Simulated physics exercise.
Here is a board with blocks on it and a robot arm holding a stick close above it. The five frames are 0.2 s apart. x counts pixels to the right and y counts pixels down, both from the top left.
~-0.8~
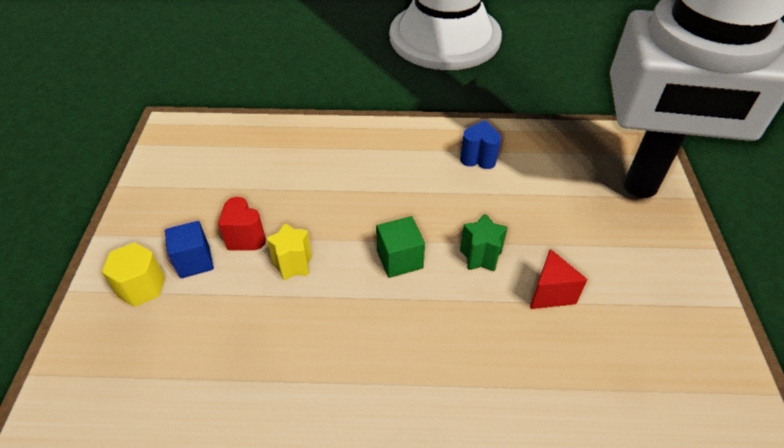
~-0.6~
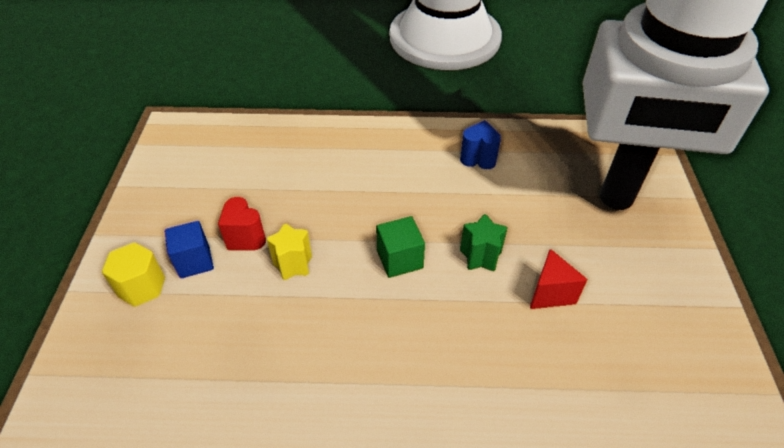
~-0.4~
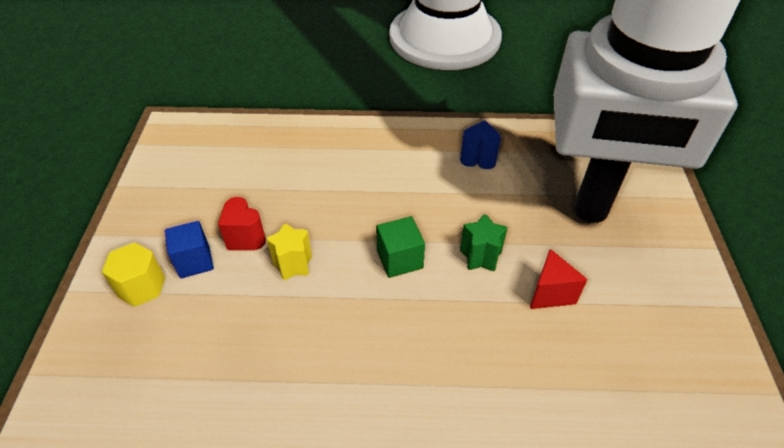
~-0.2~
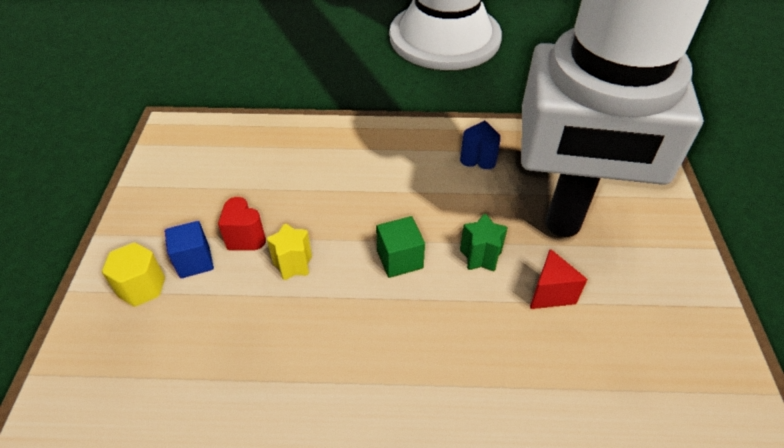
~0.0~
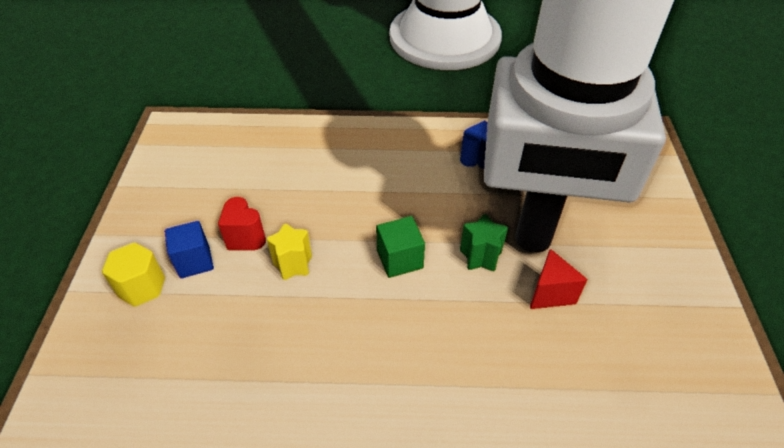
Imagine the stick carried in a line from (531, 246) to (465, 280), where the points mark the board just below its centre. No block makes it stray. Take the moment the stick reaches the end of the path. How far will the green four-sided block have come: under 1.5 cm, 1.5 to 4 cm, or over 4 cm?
Once the path is done, the green four-sided block lies within 1.5 cm of its present place.
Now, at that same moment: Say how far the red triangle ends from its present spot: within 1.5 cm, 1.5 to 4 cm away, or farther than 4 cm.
Final distance: Less than 1.5 cm.
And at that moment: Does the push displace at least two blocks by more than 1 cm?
No - that is not the case.
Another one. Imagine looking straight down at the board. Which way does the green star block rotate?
Turns clockwise.
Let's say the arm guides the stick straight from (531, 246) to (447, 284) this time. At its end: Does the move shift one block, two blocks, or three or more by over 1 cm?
Two blocks.
The first path, step by step. Halfway along, stick (500, 256); green star block (461, 235), turned 20° clockwise.
At the end, stick (466, 273); green four-sided block (396, 232); green star block (438, 236), turned 80° clockwise; red triangle unmoved.
